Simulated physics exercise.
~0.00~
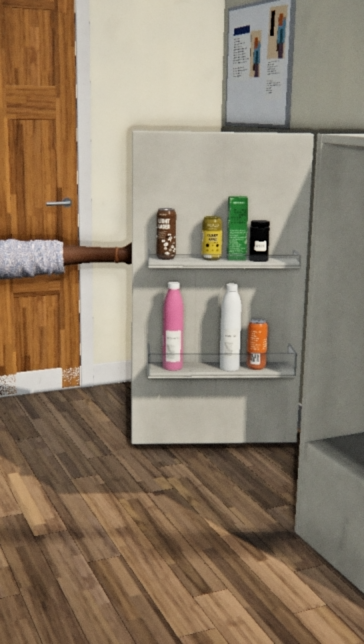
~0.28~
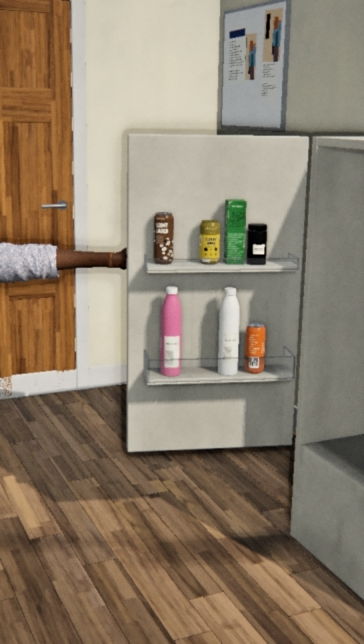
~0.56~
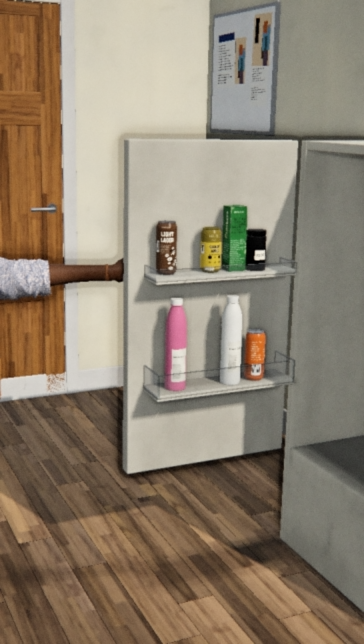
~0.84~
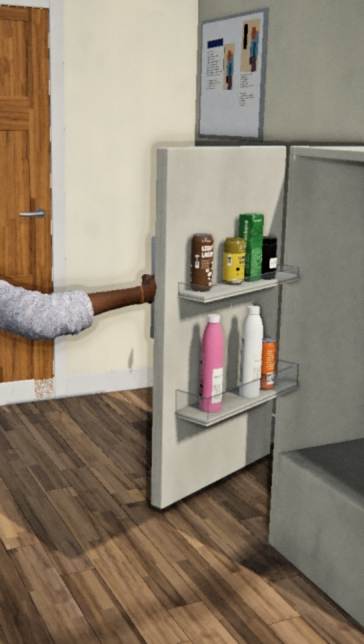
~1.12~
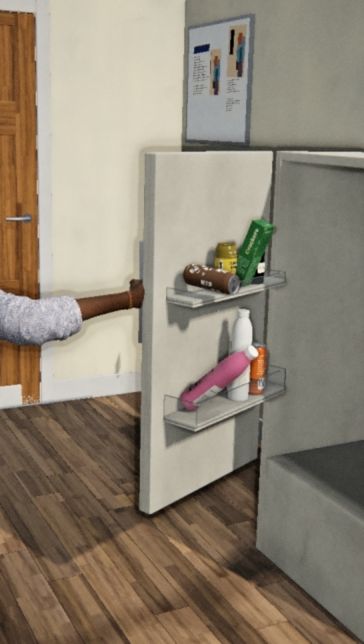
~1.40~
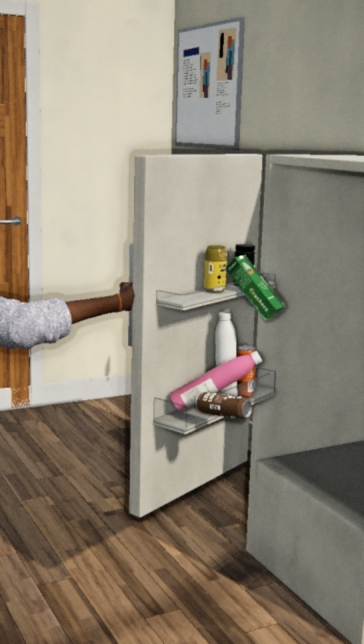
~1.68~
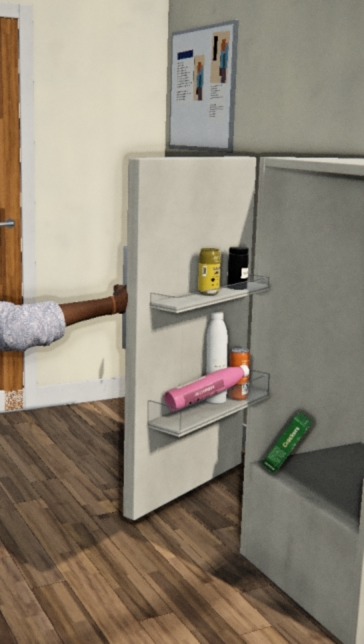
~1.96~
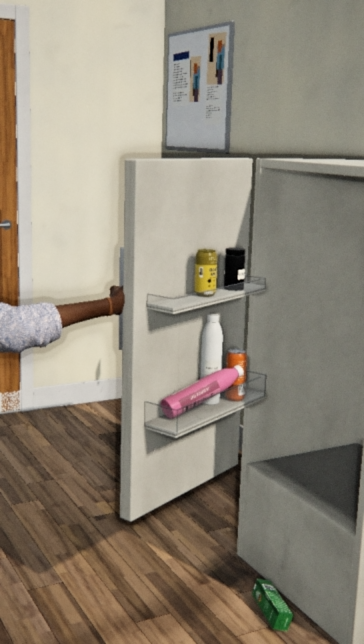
The footage shows a hand swinging a cooler door lined with cans, bottles and a green carton until it stops partly open; the pink bottle topples on the lower rack, while the brown can and then the green carton fall off, the carton ending on the floor.
